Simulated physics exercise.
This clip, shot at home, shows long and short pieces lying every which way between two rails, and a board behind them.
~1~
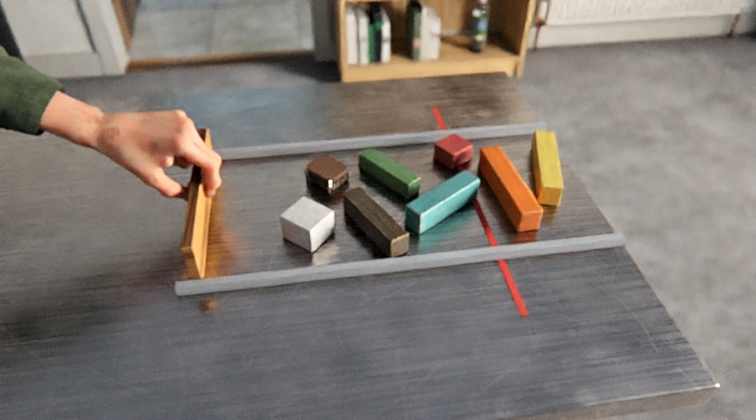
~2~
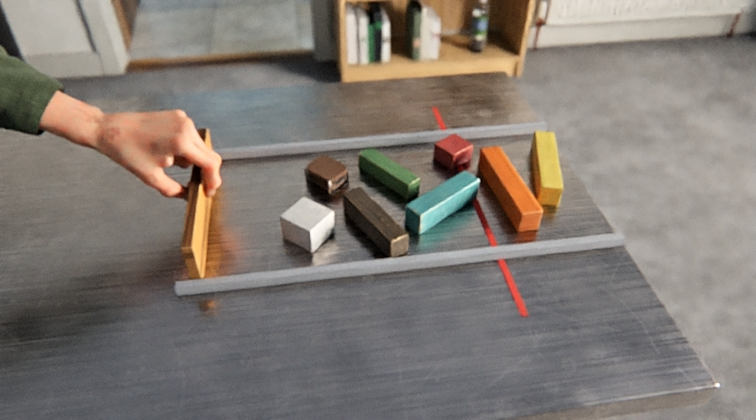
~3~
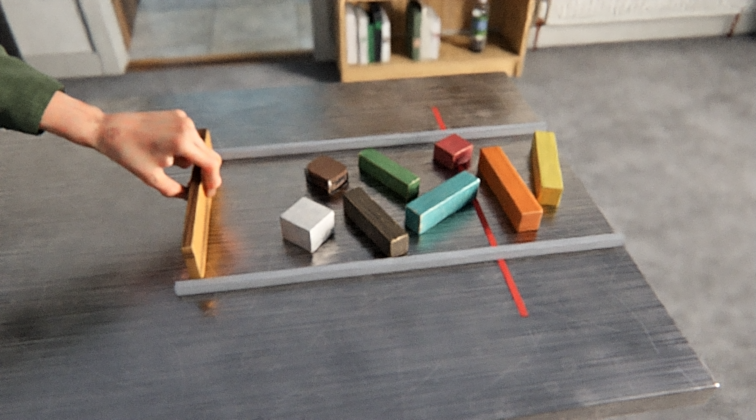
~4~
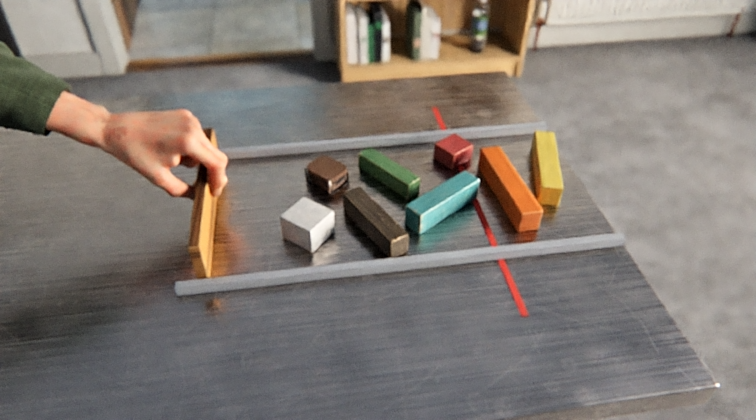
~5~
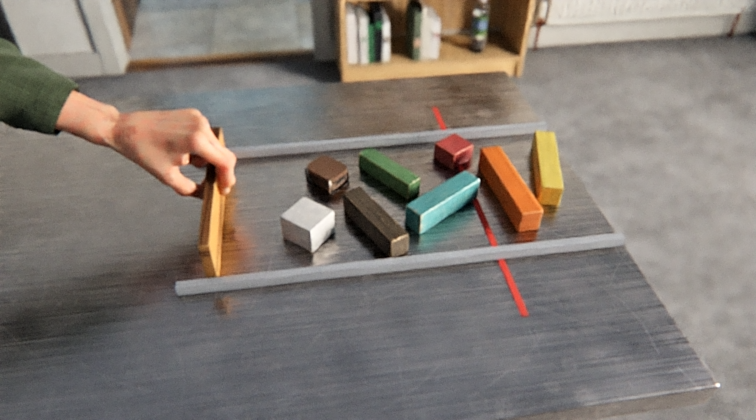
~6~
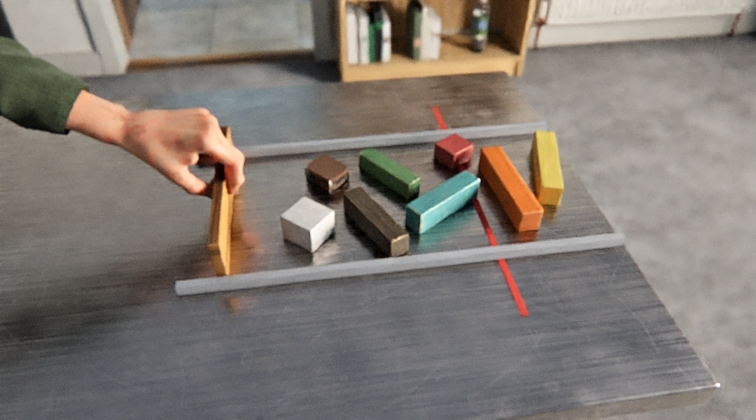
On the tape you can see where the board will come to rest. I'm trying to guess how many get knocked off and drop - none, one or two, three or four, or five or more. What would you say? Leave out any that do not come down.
Fallen: None.
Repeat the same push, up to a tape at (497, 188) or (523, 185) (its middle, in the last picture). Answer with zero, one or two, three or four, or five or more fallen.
One or two; 1 or 2.
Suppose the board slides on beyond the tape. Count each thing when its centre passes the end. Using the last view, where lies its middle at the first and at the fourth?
Pixels, in order: Around (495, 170), around (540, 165).
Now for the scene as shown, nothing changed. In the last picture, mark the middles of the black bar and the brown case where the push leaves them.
The one named first is at (529, 205), the next at (479, 171).
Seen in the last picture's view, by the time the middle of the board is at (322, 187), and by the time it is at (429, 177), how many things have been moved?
3 at one spot and 7 at the other.
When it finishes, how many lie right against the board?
3 in contact.
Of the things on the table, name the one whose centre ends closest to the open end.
The yellow bar finishes closest.
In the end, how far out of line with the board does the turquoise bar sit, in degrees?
About 15°.
Soon after, none off yet; yellow bar at rest near (546, 166); orange stick at rest near (508, 186); red block at rest near (454, 151).
In the end, the number that fall off is zero.
